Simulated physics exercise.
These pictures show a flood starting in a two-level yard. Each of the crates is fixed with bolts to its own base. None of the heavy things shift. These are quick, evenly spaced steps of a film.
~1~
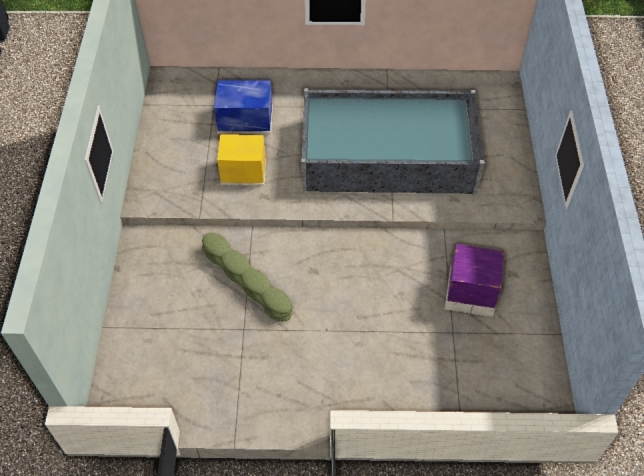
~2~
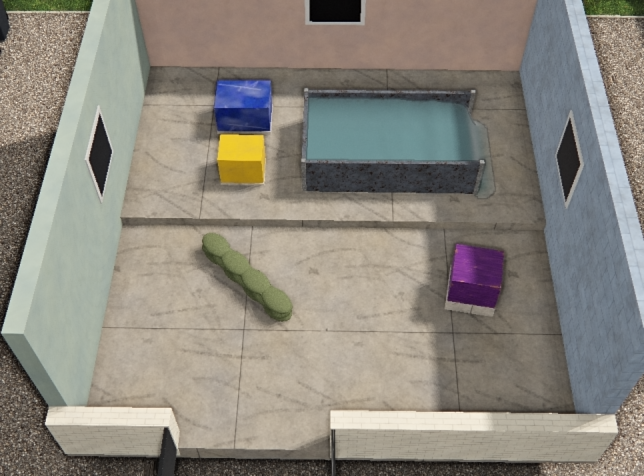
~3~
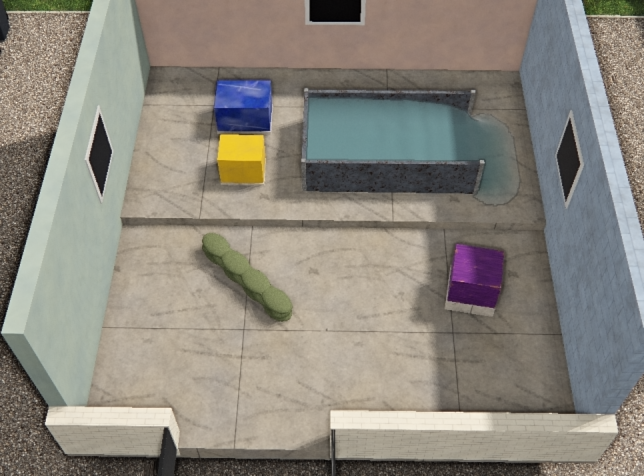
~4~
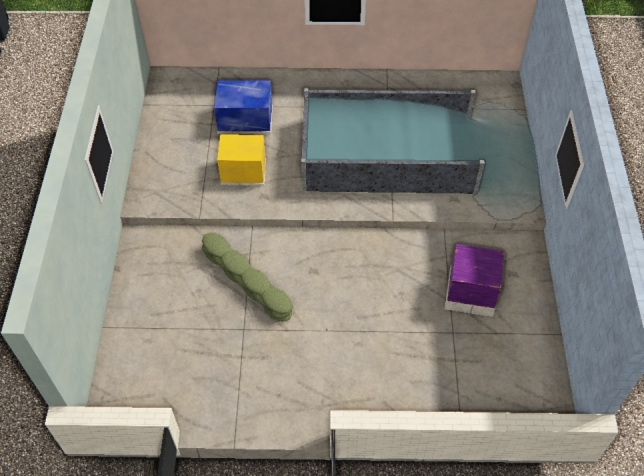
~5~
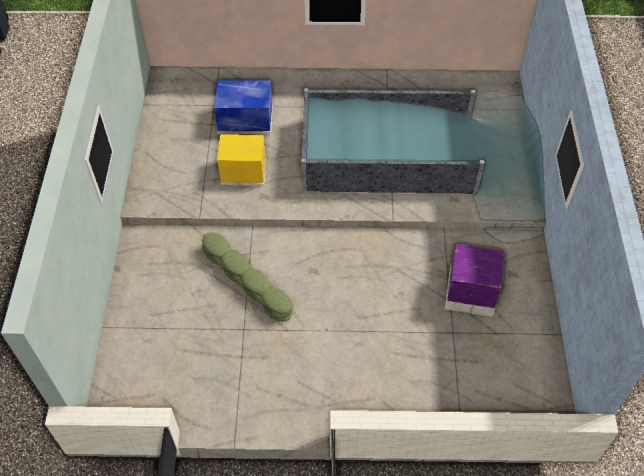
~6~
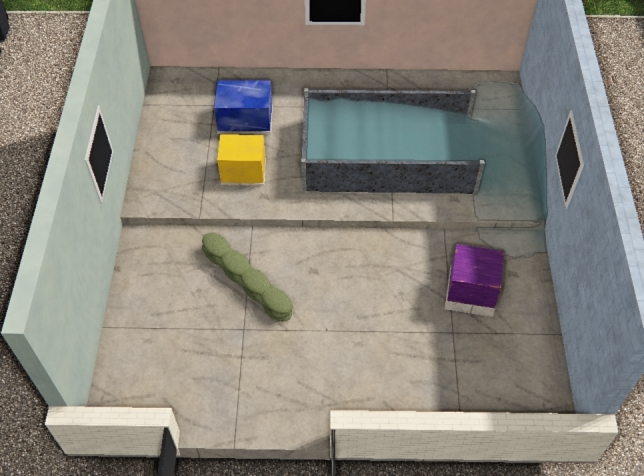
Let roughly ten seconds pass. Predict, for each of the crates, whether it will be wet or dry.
Outcome: The purple crate is left alone by the water; the blue crate is lapped by the water; the yellow crate is lapped by the water.
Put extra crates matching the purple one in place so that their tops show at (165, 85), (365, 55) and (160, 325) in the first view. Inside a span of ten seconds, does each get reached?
Going through them in order, the first is not reached, the second is overtopped and the third is not reached.
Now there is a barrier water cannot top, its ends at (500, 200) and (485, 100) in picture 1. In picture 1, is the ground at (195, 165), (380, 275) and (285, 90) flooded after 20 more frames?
One by one: Spared, soaked, soaked.
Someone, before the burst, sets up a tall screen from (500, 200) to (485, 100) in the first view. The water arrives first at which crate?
It's the purple crate.
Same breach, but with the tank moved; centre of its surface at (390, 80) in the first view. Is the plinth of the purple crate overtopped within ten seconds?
Purple crate: Overtopped.
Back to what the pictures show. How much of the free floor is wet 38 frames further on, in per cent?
Roughly 85 per cent.
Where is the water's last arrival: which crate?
My pick is the yellow crate.
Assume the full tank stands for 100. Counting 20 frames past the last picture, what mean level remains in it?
Around 26 in a hundred, give or take.
A moment on, water covers 10 % of the floor; the purple crate water round its plinth, the blue crate not reached, the yellow crate not reached.
Next, water covers 25 % of the floor; the purple crate water round its plinth, the blue crate not reached, the yellow crate not reached.
Then, water covers 45 % of the floor; the purple crate water round its plinth, the blue crate water round its plinth, the yellow crate water round its plinth.
Later, water covers 85 % of the floor; the purple crate water round its plinth, the blue crate water round its plinth, the yellow crate water round its plinth.
In the end, water covers 95 % of the floor; the purple crate stayed above the water, the blue crate was topped, the yellow crate was topped.
